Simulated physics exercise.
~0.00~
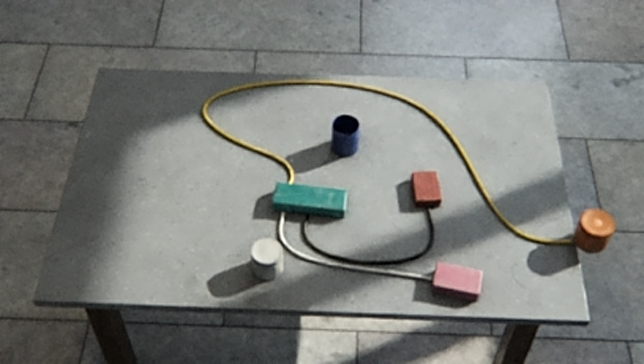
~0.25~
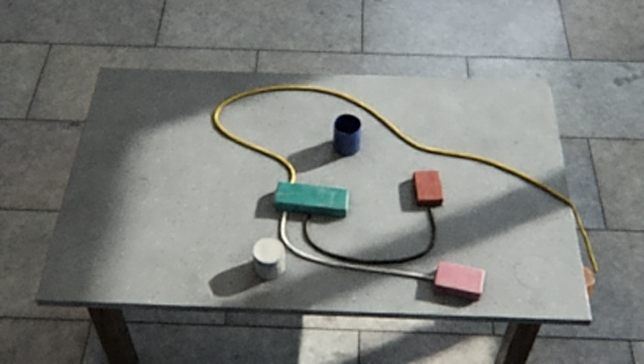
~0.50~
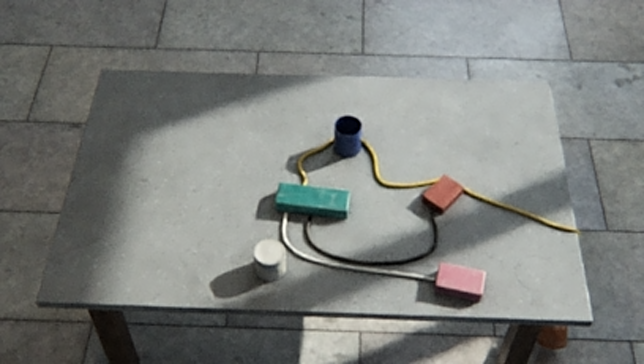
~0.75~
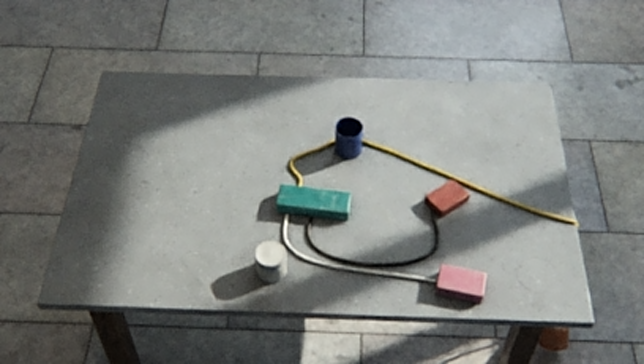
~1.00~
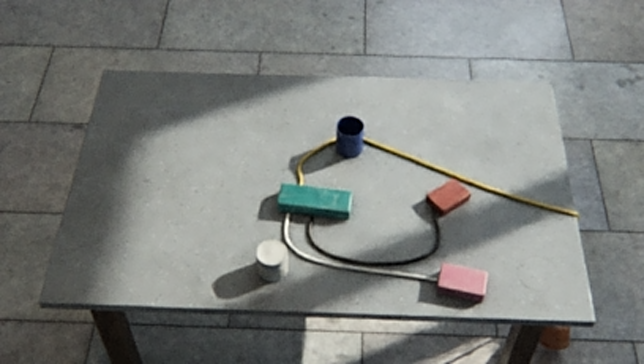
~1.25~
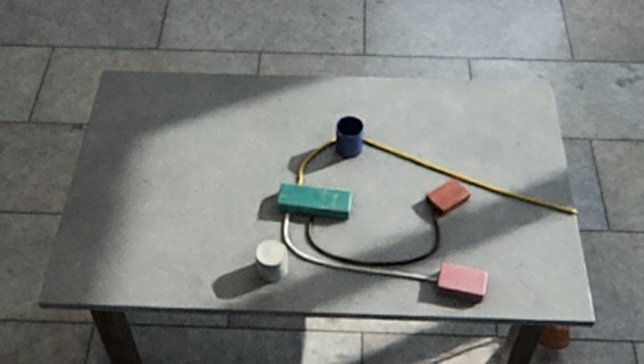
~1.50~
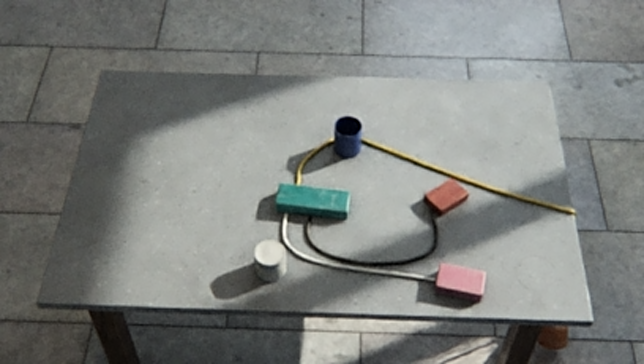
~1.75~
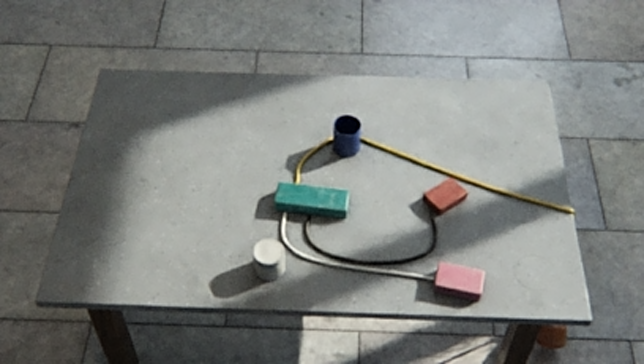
A grey table held a teal strip with three cables, and an orange cylinder slipped off its right edge, dragging the yellow cable tight against a blue cup and nudging a red block slightly, before hanging below the tabletop while everything else stayed put.
